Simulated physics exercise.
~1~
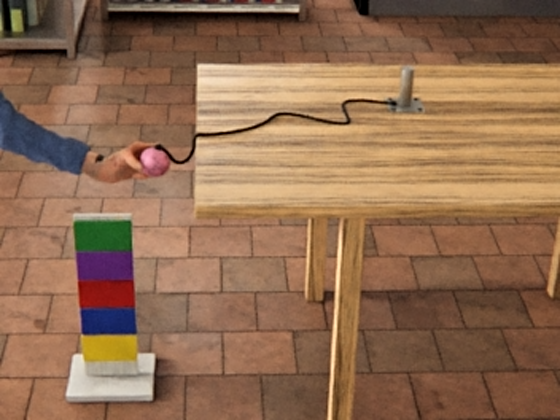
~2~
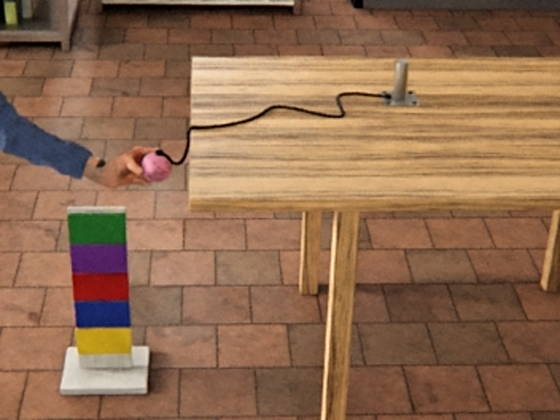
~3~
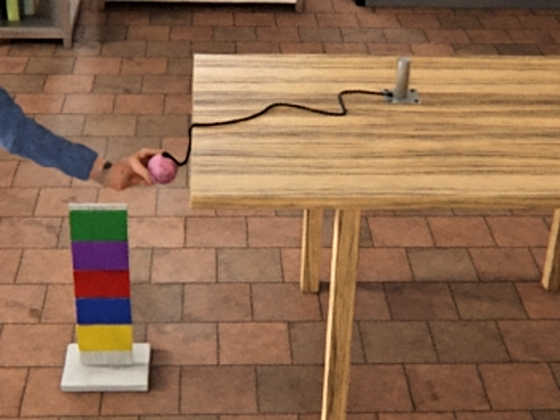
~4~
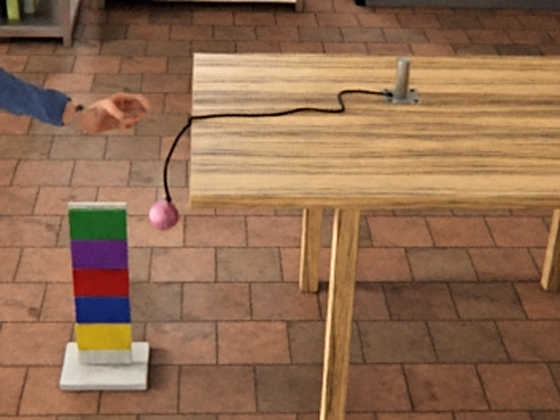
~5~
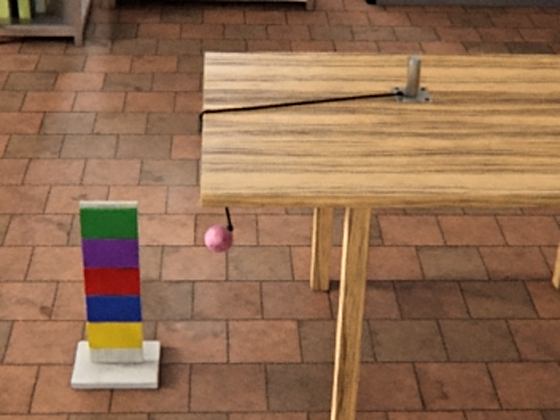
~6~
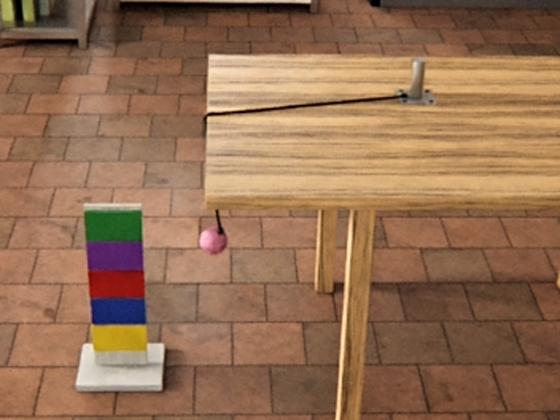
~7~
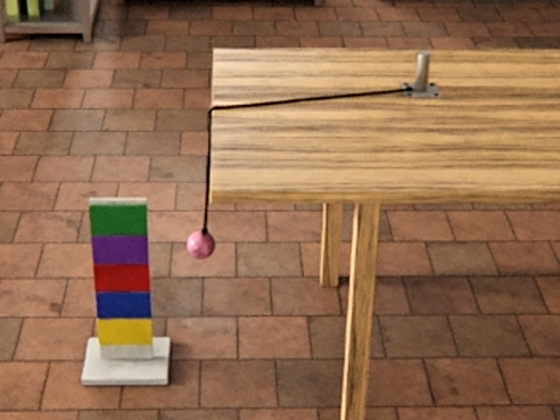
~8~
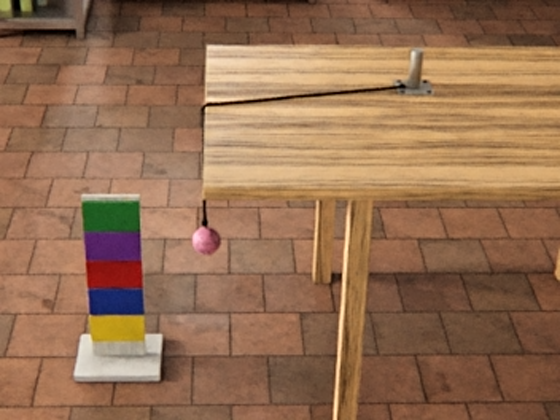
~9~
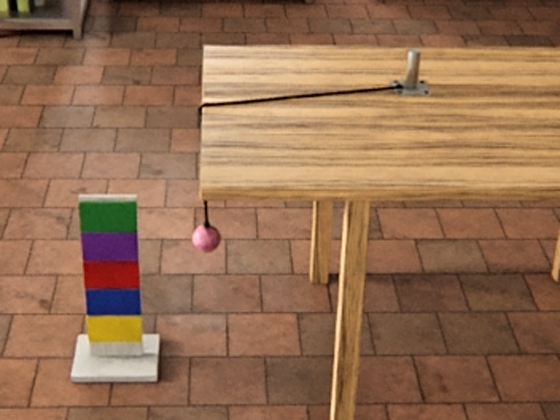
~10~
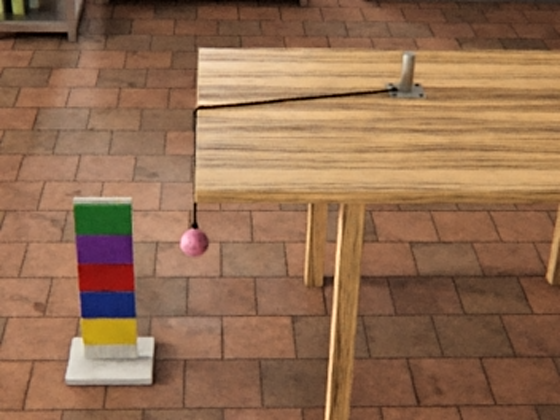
Beside a wooden table on a brick-tiled floor, a hand held a pink ball on a slack black cord, then let go and drew back as the ball dropped past the edge, swayed slightly and ended hanging level with the striped board's purple band.
